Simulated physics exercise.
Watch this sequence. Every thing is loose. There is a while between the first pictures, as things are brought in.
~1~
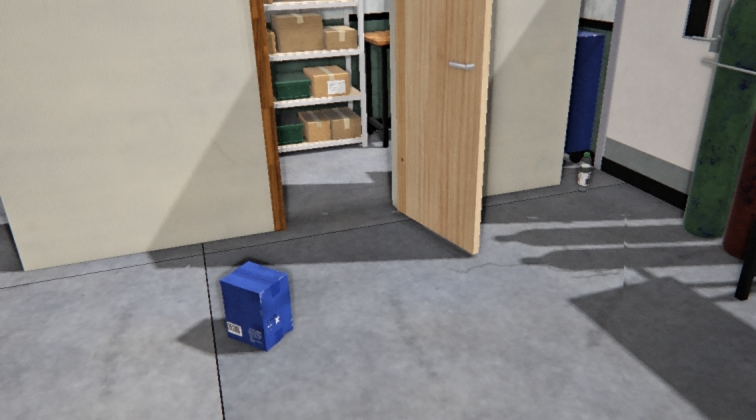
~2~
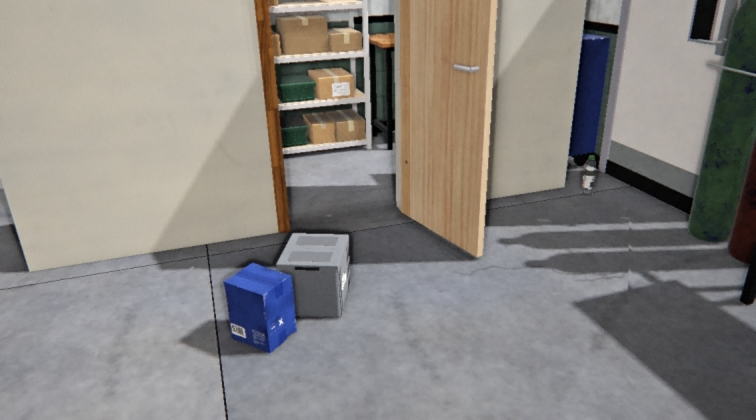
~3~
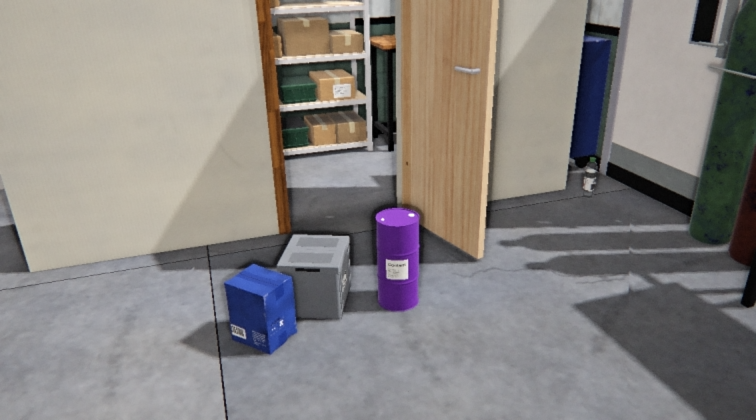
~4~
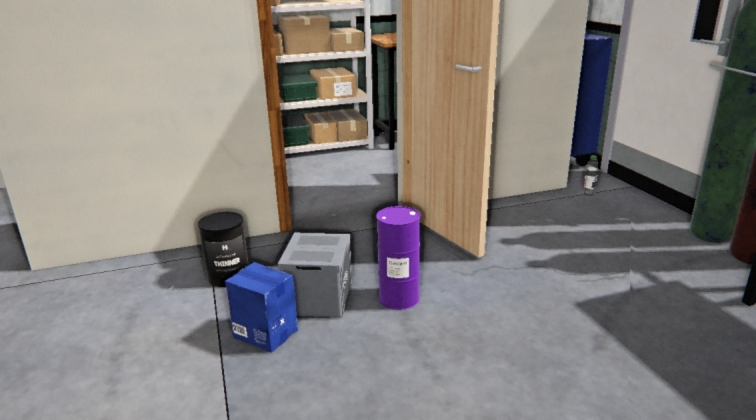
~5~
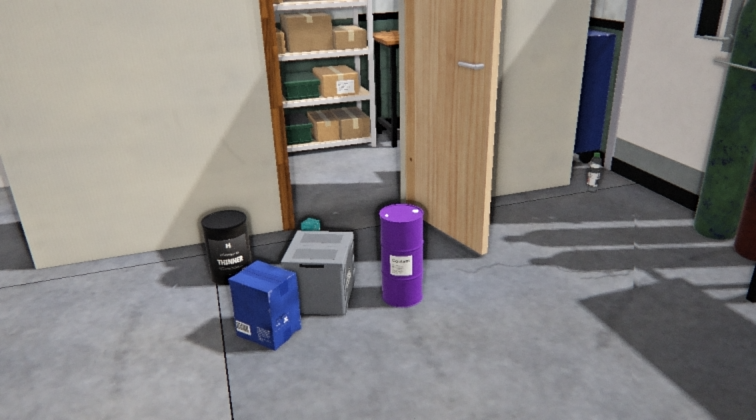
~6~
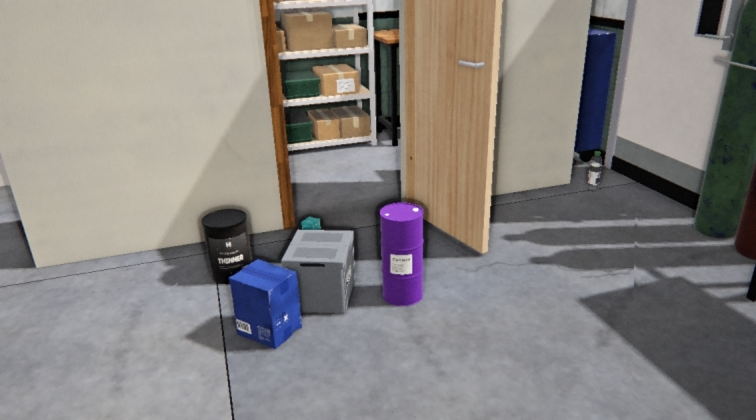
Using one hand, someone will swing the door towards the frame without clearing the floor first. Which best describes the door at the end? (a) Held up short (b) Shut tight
(b) Shut tight.
Then, 1.50 s later than the last frame, door 67° open.
Then, 2.60 s later than the last frame, door 28° open.
When it is over, door 0° open; all 5 as before. End places, in pixels of the last picture, turquoise carton near (304, 233).
